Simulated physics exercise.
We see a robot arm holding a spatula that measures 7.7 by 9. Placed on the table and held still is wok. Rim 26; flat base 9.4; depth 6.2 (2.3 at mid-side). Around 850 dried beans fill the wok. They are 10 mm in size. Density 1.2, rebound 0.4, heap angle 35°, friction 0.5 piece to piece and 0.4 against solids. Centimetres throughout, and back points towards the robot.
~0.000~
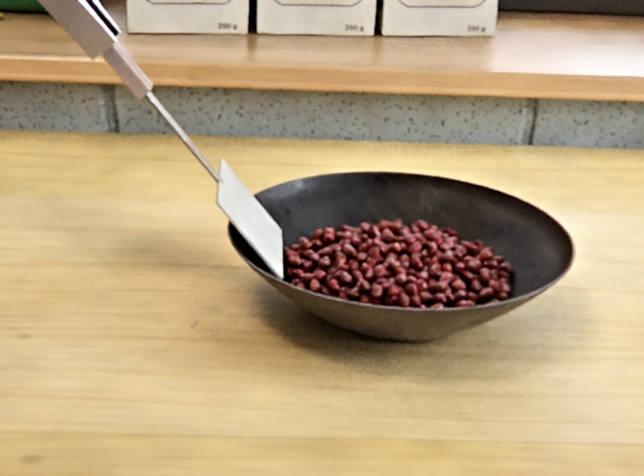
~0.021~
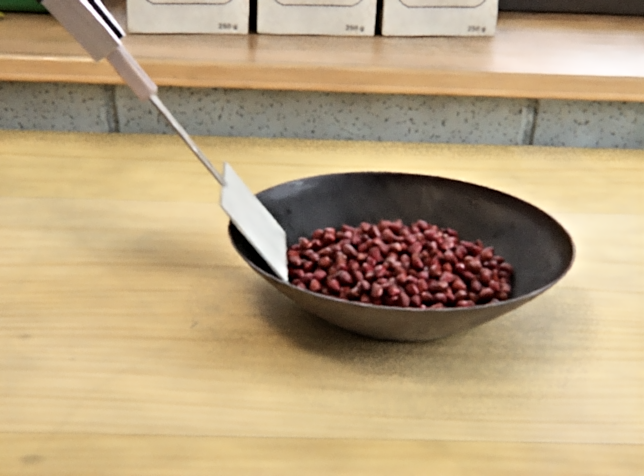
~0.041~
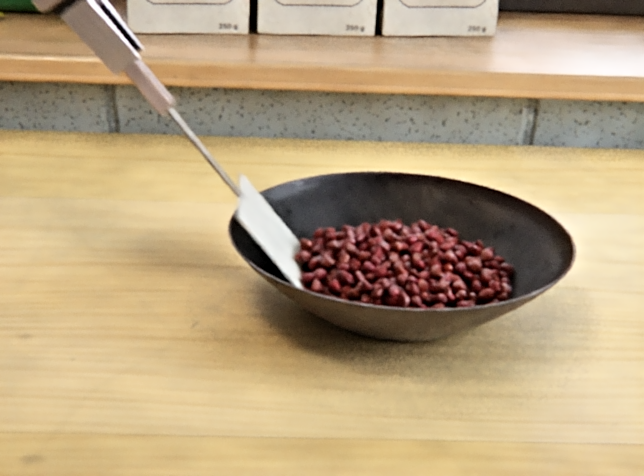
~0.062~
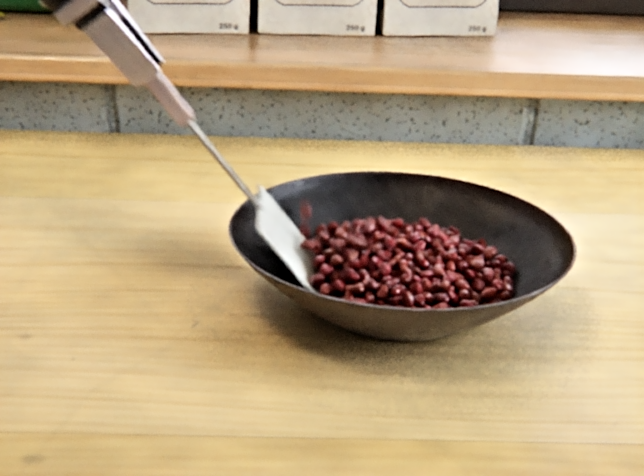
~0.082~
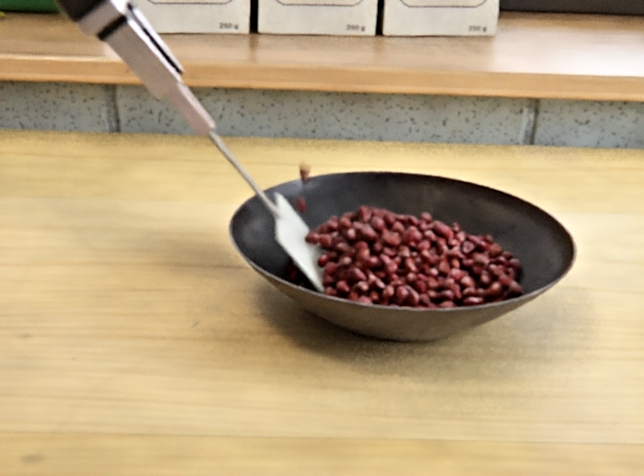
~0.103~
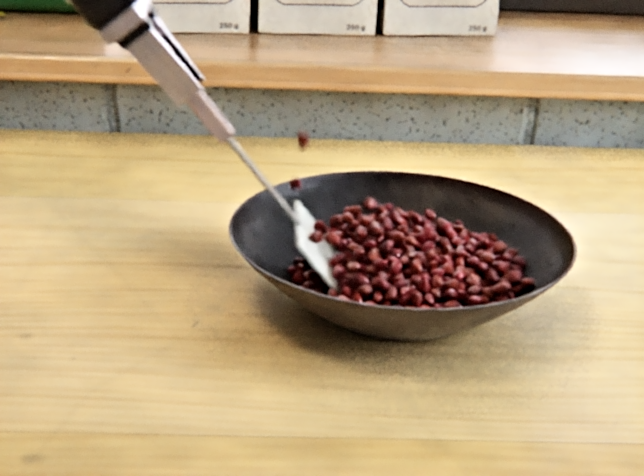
At the start, a spatula held by a robot arm rests its blade against the left inner side of a dark wok of red beans on a wooden table. The blade moves right and slightly down, pushing the beans into a higher heap, and a couple of beans pop up above the left rim.
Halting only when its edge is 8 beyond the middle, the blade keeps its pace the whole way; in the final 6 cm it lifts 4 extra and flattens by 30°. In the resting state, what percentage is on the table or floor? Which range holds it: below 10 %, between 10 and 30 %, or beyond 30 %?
The range beyond 30 %.
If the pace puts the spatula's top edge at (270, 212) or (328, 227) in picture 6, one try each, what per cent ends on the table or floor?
I'd estimate some 15 and 45 in a hundred.
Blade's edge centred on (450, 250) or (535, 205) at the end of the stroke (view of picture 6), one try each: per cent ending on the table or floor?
About 0 and 45 per cent.
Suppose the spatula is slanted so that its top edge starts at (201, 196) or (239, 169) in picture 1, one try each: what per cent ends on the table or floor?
Roughly 35% and 40%.
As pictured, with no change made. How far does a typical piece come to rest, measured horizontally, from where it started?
I'd estimate close to 7 centimetres.
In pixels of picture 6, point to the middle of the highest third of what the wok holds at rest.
Somewhere around (504, 255) in the last picture.
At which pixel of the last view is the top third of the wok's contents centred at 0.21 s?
(503, 229).
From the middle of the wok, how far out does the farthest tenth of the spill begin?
I'd put it at about 30 centimetres.
After 0.16 s, sloping 51°, highest piece 17 above the table; 848 in the wok, 1 on the blade or in flight.
After 0.21 s, sloping 38°, highest piece 19 above the table; 846 in the wok, 3 on the blade or in flight.
After 0.44 s, sloping 21°, highest piece 10 above the table; 526 in the wok, 193 on the table or floor, 130 on the blade or in flight.
After 1.49 s, sloping 21°, highest piece 7 above the table; 523 in the wok, 326 on the table or floor.
In the end, 523 in the wok, 326 on the table or floor. That is 38 % on the table or floor.
